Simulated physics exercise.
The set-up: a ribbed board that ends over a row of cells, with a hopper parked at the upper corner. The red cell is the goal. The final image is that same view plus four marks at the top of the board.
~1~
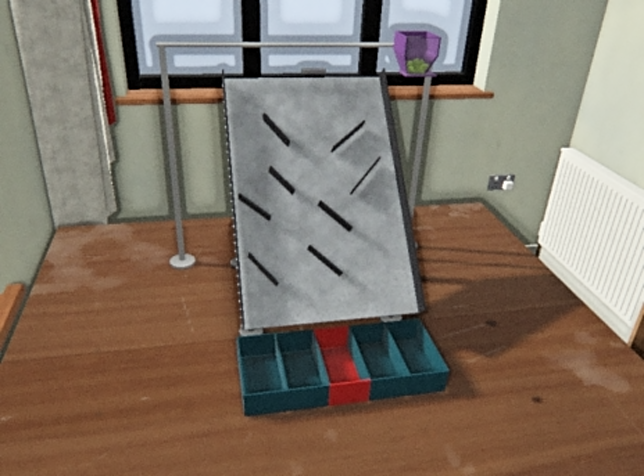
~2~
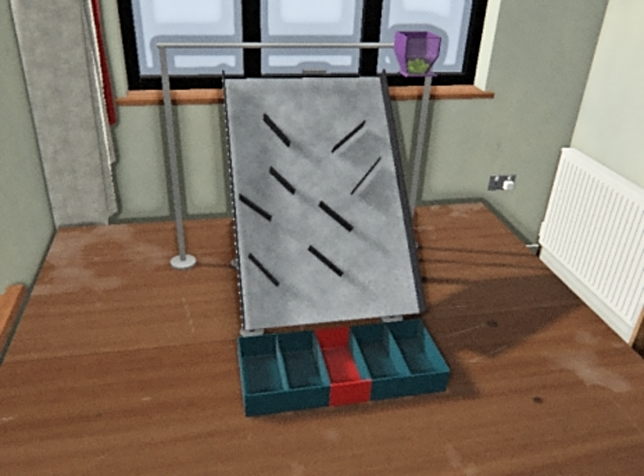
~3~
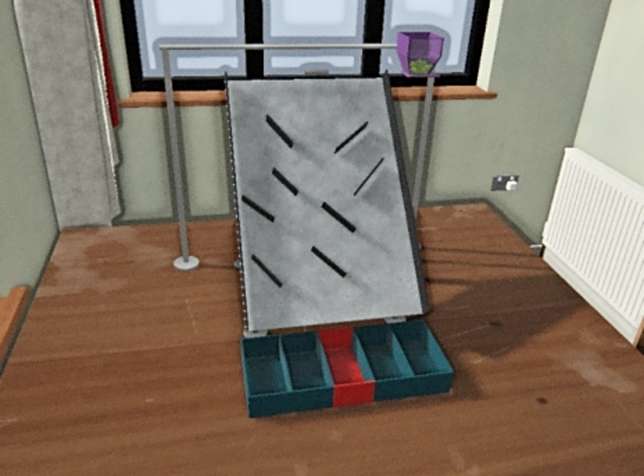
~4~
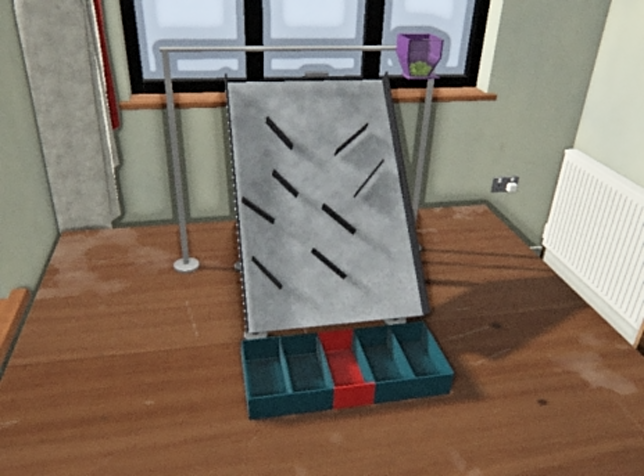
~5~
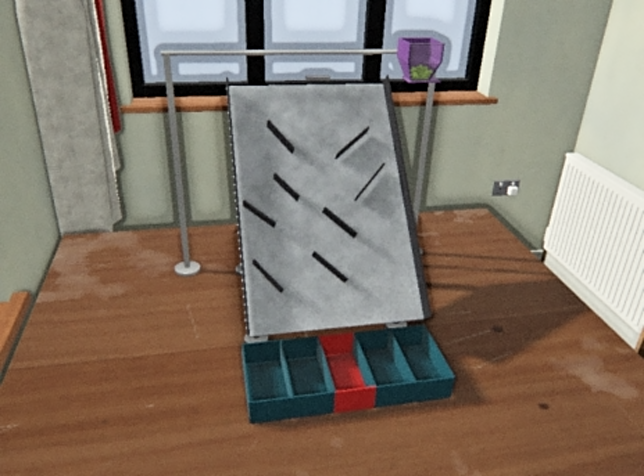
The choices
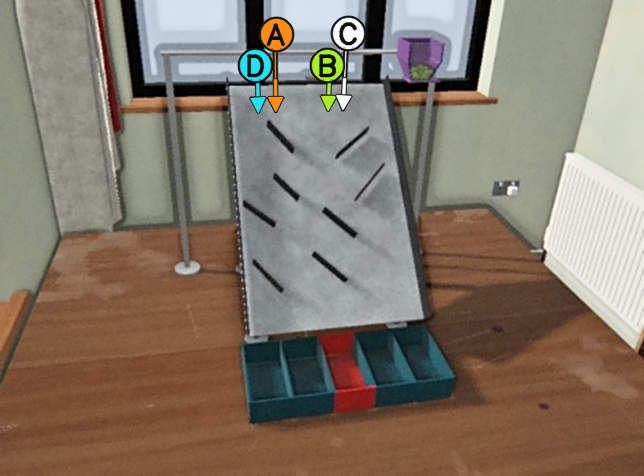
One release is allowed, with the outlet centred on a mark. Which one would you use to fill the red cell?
The answer is mark D.
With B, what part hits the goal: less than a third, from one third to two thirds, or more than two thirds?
Mark B gives less than a third.
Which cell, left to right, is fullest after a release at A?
It is the fifth one.
On the marked copy, mark A meets the board at (275, 106); mark B meets the board at (328, 105); mark C meets the board at (343, 104); mark D meets the board at (258, 107).
With A, about a tenth in the red cell, the larger part in other cells, just a few outside the box.
With B, about a tenth in the red cell, the larger part in other cells, about a tenth outside the box.
With C, about a tenth in the red cell, the larger part in other cells, about a tenth outside the box.
With D, roughly a quarter in the red cell, roughly half in other cells, about a tenth held on the board, about a tenth outside the box.
